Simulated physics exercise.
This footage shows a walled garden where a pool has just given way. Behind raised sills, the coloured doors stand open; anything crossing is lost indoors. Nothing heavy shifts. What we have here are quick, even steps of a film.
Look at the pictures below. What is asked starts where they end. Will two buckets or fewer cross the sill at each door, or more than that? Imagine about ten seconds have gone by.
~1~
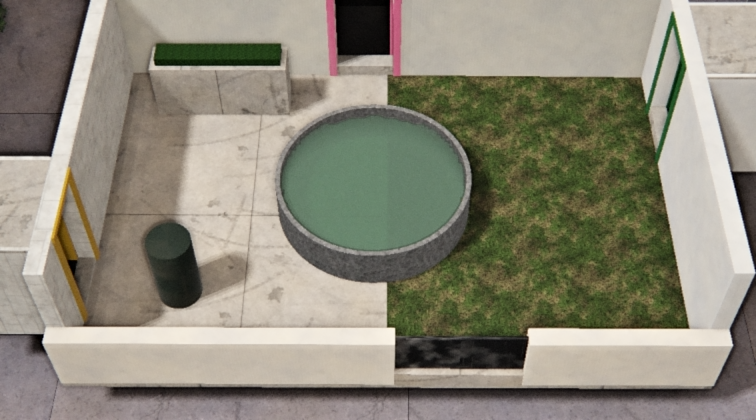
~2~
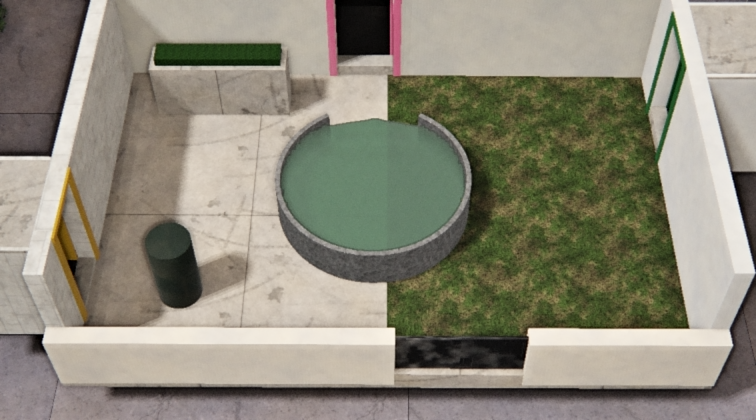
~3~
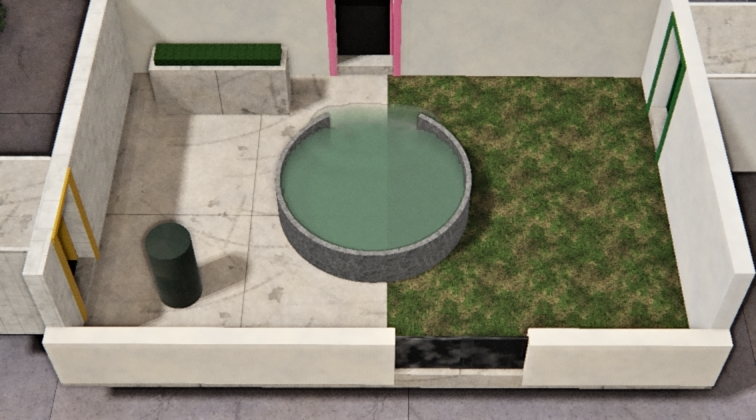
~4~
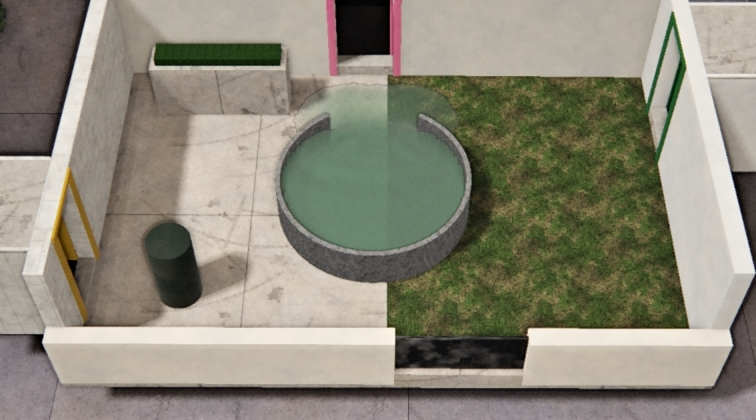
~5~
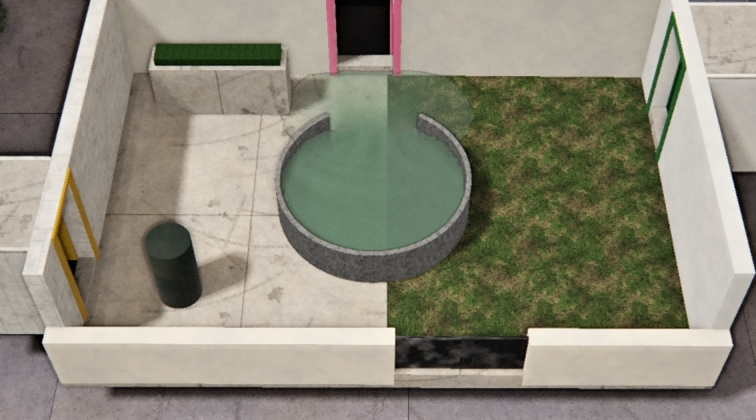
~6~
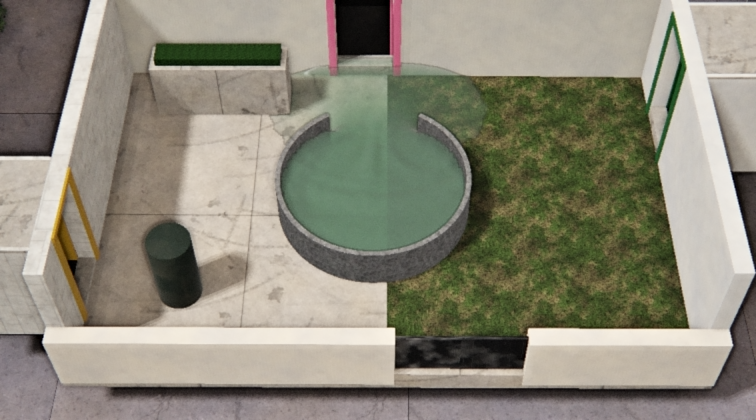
At the pink door, more than that; at the green door, two or fewer; at the yellow door, two or fewer.
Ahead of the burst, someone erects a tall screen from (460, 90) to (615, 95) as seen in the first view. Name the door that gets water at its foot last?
The last is the yellow one.
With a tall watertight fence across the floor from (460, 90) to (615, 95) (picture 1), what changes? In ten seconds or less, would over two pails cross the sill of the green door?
Green: Within bounds.
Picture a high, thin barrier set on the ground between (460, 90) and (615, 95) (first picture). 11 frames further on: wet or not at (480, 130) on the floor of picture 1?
Submerged.
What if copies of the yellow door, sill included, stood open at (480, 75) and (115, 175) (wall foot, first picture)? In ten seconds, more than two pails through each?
Per door: Past the limit; within the limit.
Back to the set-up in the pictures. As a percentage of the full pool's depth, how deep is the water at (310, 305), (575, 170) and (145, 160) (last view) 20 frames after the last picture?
I'd say around 0 per cent, then 10 per cent, then 6 per cent.
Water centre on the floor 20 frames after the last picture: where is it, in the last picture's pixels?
Estimate: (381, 150).
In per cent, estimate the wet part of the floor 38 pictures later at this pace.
Roughly 80 per cent.
A moment on, water covers 15 % of the floor; the pink door over two buckets in, the green door not reached, the yellow door not reached.
Next, water covers 25 % of the floor; the pink door far over two buckets in, the green door not reached, the yellow door not reached.
Then, water covers 45 % of the floor; the pink door far over two buckets in, the green door wet at the sill, nothing in, the yellow door not reached.
Later, water covers 80 % of the floor; the pink door far over two buckets in, the green door wet at the sill, nothing in, the yellow door wet at the sill, nothing in.
In the end, water covers 100 % of the floor; the pink door far over two buckets in, the green door wet at the sill, nothing in, the yellow door wet at the sill, nothing in.
